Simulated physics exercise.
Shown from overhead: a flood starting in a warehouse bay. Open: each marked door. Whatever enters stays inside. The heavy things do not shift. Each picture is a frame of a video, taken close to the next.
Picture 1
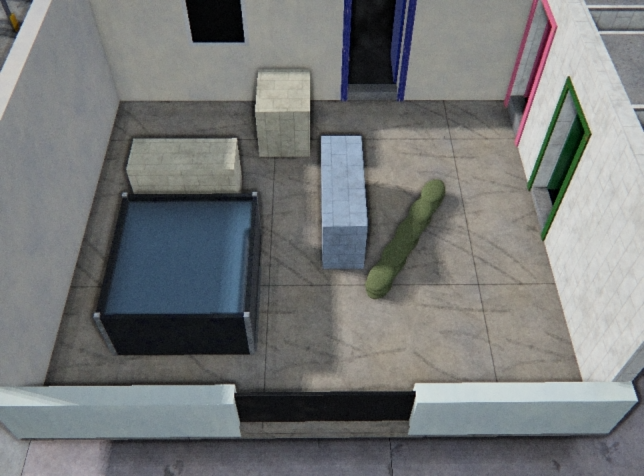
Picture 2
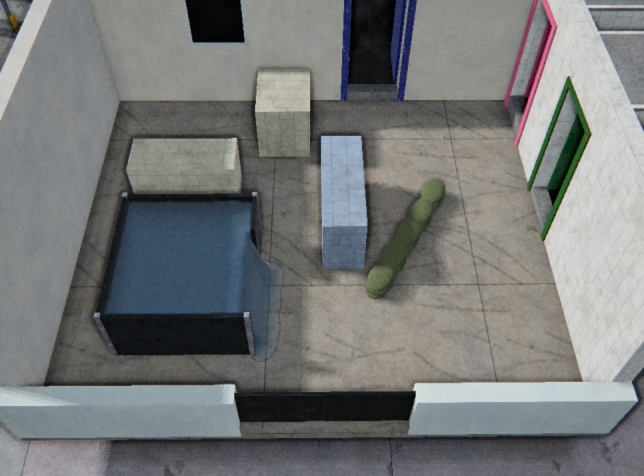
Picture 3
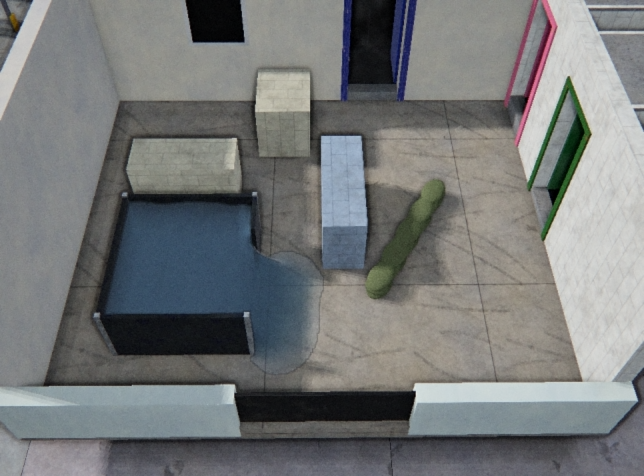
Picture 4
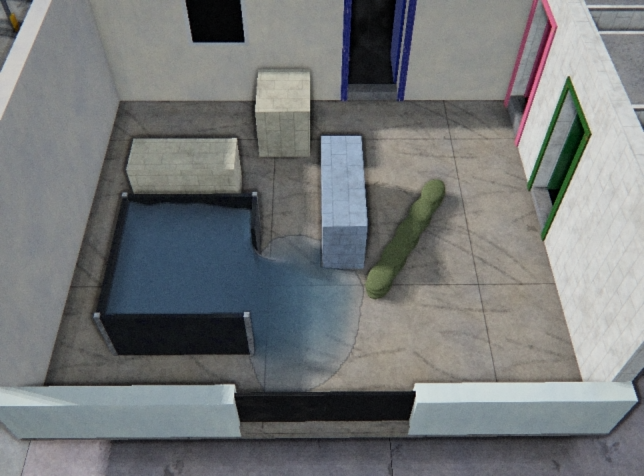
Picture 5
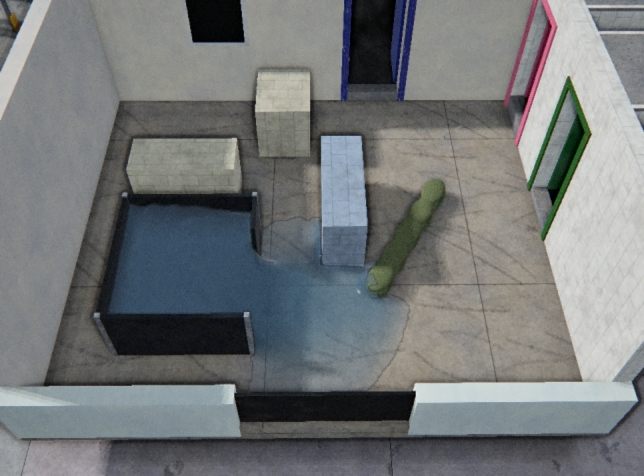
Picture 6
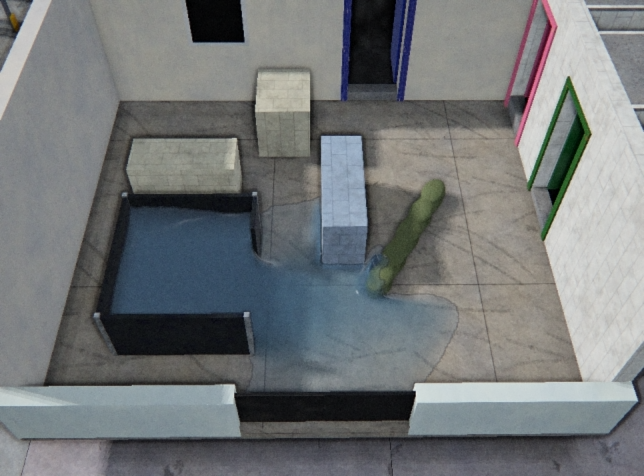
Water pours from a gap in the right side of a dark-walled tank at the left of a walled warehouse bay, seen from high overhead by a still camera. Two pale beige blocks sit behind the tank, a pale blue block and a lumpy green shape stand near the middle, and blue, pink and green door surrounds line the walls. The water fans across the grey-brown floor, reaches the blue block and green shape, and spreads rightward past them as the tank's level drops.
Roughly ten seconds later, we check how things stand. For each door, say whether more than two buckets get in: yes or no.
Green door: No; blue door: No; pink door: No.
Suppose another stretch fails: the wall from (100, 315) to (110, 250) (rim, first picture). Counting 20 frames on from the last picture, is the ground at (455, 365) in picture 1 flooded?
Soaked.
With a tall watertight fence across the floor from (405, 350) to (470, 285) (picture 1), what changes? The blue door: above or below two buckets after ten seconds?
Note: Blue door sub-threshold.
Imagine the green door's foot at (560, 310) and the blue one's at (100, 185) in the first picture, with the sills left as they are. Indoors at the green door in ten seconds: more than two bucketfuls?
In this case the green door overshoots the mark.
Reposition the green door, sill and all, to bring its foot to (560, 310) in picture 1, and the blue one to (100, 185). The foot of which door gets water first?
Note: The door marked green comes first.
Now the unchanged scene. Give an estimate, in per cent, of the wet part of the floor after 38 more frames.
About 85 in a hundred.
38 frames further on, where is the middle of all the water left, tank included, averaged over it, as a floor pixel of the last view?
Centre point: Around (378, 233).
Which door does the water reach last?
It's the pink-painted one.
A moment on, water covers 35 % of the floor; the green door not reached, the blue door not reached, the pink door not reached.
Next, water covers 50 % of the floor; the green door wet at the sill, nothing in, the blue door wet at the sill, nothing in, the pink door not reached.
Then, water covers 65 % of the floor; the green door under two buckets in, the blue door wet at the sill, nothing in, the pink door wet at the sill, nothing in.
Later, water covers 85 % of the floor; the green door under two buckets in, the blue door under two buckets in, the pink door under two buckets in.
In the end, water covers 95 % of the floor; the green door under two buckets in, the blue door under two buckets in, the pink door under two buckets in.
